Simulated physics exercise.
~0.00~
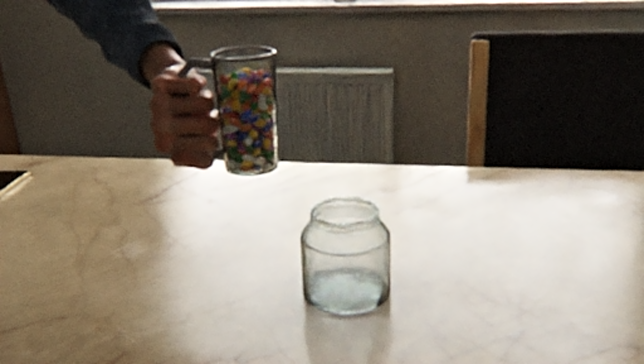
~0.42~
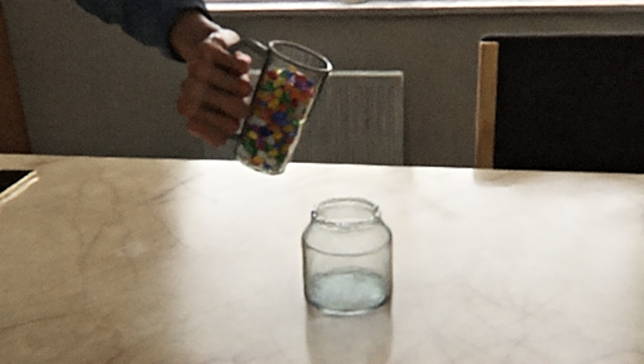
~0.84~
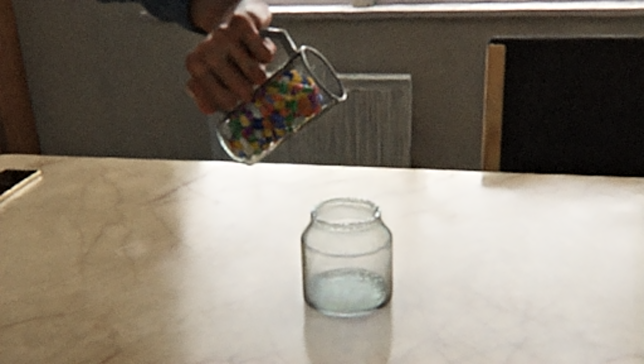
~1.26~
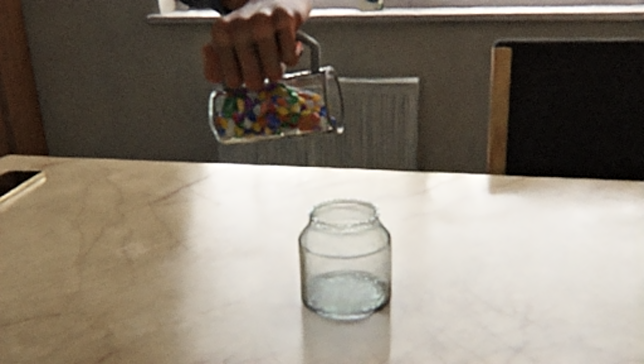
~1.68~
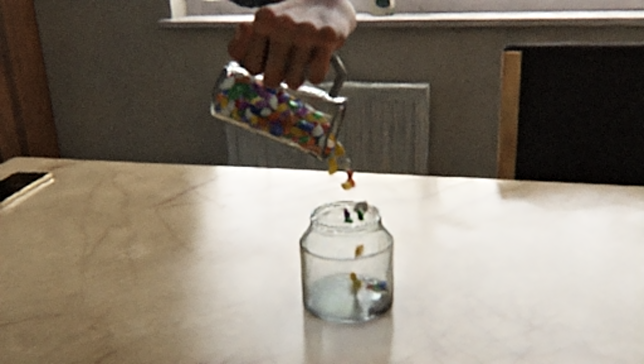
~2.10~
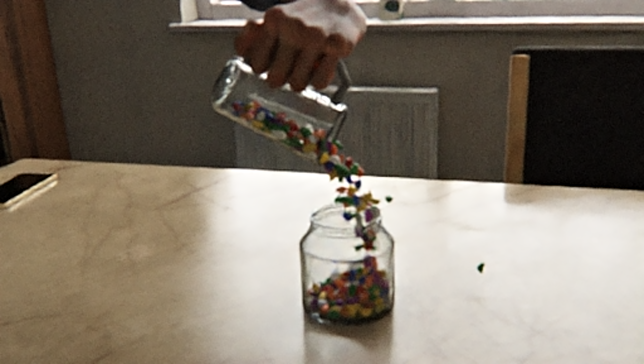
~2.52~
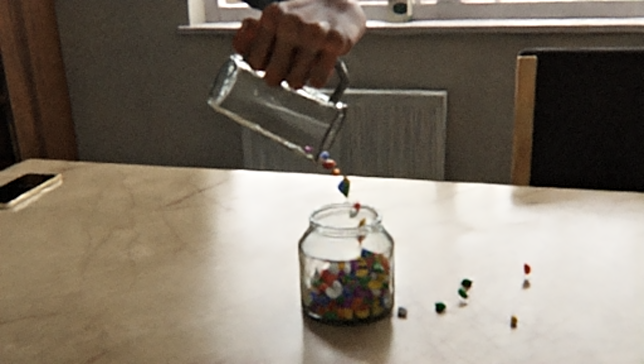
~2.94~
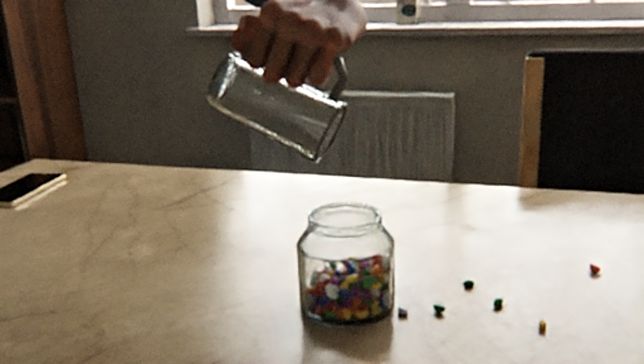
At a pale marble-look table, a hand tipped a clear glass mug of colourful jelly beans over an open jar until they tumbled out, leaving the mug empty and most of the beans in the jar, with a few scattered to its right.
